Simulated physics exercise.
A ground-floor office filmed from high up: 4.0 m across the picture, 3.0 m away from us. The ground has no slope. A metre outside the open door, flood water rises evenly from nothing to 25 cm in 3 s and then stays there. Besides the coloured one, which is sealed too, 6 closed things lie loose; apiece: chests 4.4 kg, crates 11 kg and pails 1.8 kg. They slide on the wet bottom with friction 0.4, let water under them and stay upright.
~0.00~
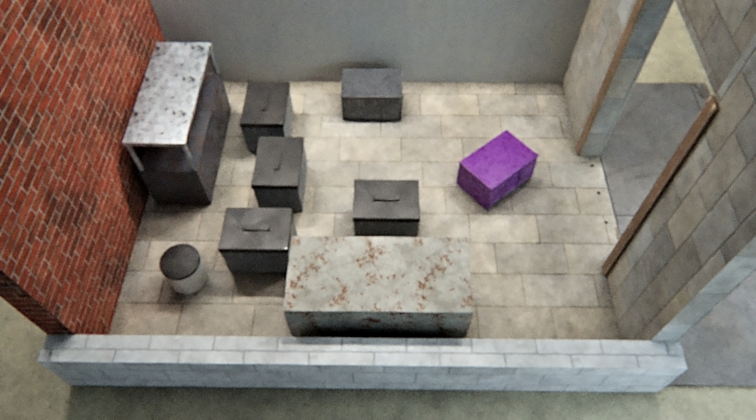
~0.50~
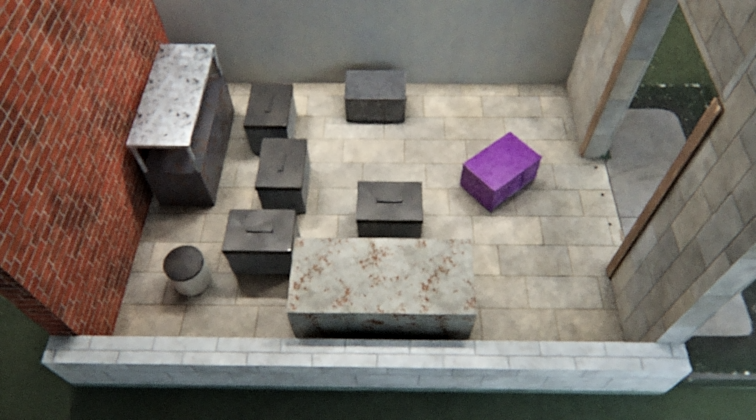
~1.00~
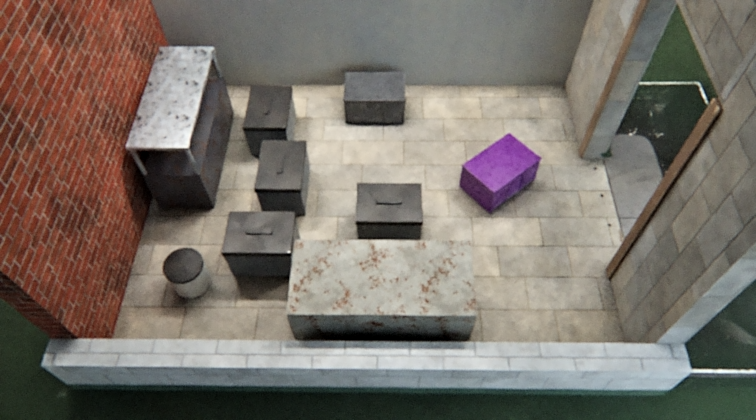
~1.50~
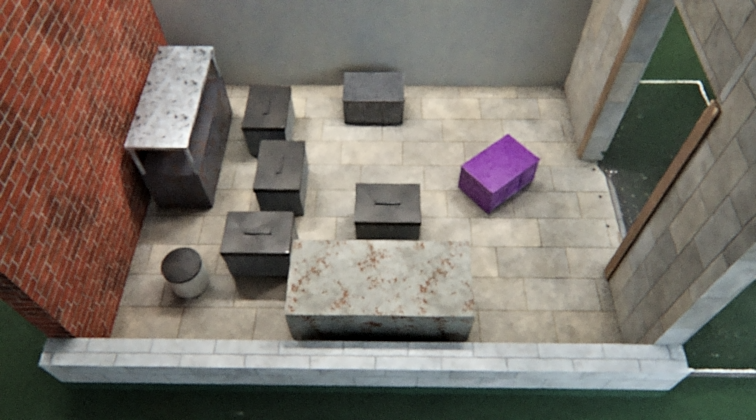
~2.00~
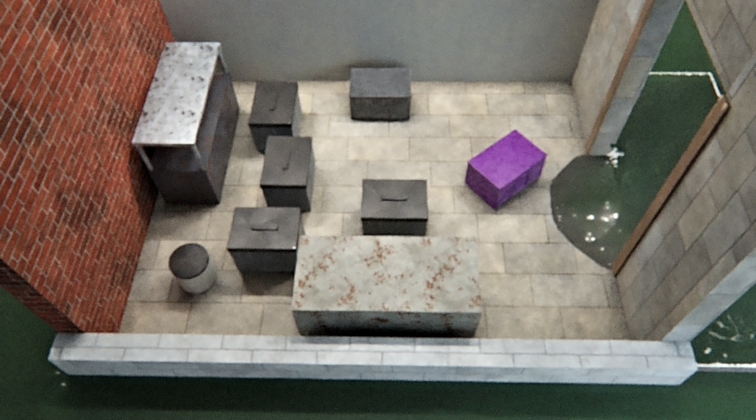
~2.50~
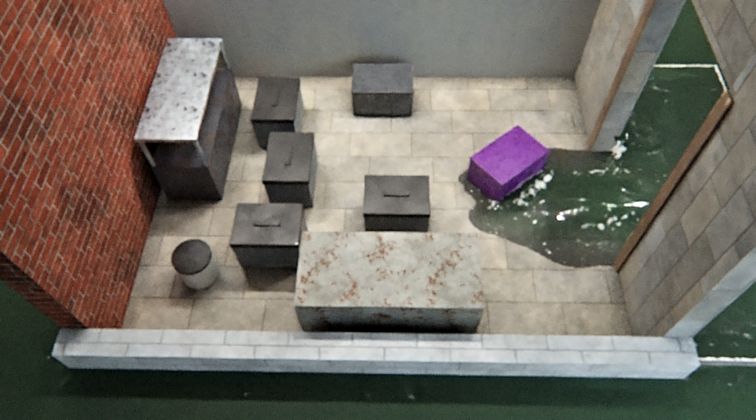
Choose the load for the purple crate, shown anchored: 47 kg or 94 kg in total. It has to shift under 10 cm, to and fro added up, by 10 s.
For it, only the larger load is enough.
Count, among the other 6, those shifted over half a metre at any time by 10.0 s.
That makes 6.
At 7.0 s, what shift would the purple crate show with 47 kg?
Roughly 60 cm.
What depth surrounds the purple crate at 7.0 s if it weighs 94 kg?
About 10 cm.
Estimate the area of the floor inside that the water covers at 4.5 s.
About 7.5 m2.
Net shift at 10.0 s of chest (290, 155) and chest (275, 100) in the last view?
In that order: 30 cm, 80 cm.
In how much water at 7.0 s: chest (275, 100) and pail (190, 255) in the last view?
About 9 and 10 cm.
After 3.5 s the purple crate would be 6 cm from its start with 47 kg and 0 cm from its start with 94 kg; 9 cm of water round it then.
After 4.5 s the purple crate would be 43 cm from its start with 47 kg and 0 cm from its start with 94 kg; 9 cm of water round it then.
After 7.0 s the purple crate would be 61 cm from its start with 47 kg and 0 cm from its start with 94 kg; 10 cm of water round it then.
After 10.0 s the purple crate would be 74 cm from its start with 47 kg and 0 cm from its start with 94 kg; 13 cm of water round it then.
